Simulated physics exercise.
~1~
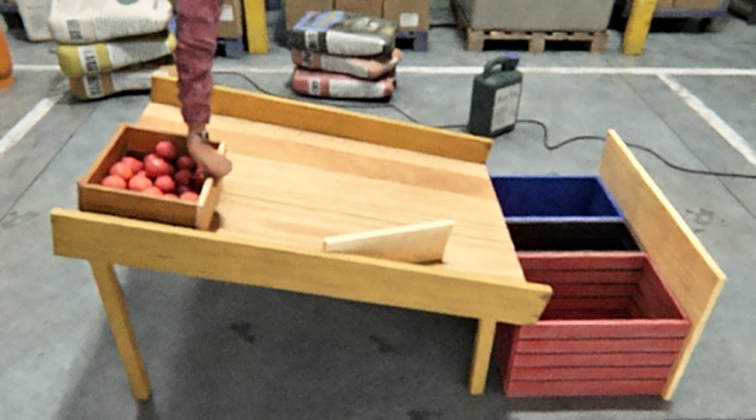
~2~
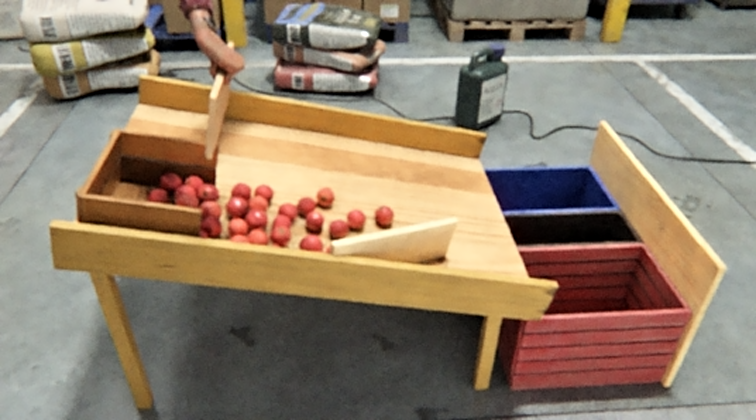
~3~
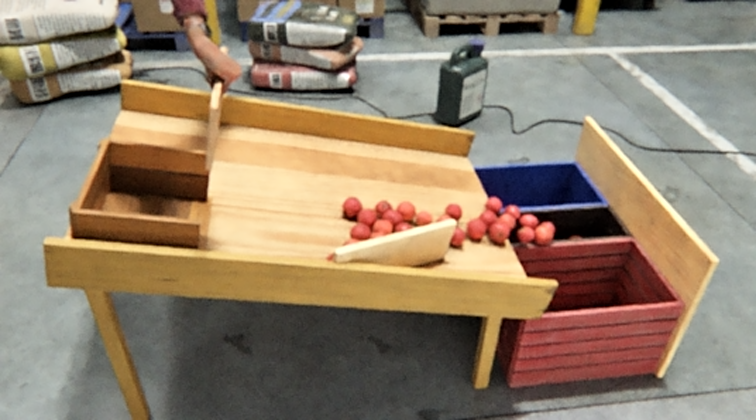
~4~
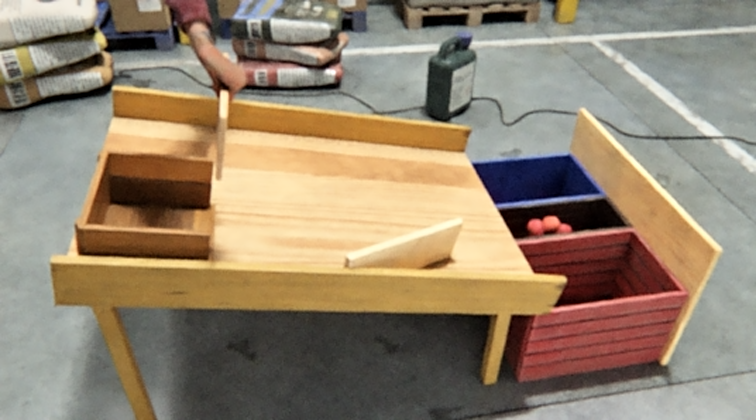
The video shows a hand lifting the gate of a wooden pen full of tomatoes on a sloping table, and the tomatoes roll right past an angled board and drop off the low edge, leaving the pen empty and some red tomatoes visible in the middle black tub.
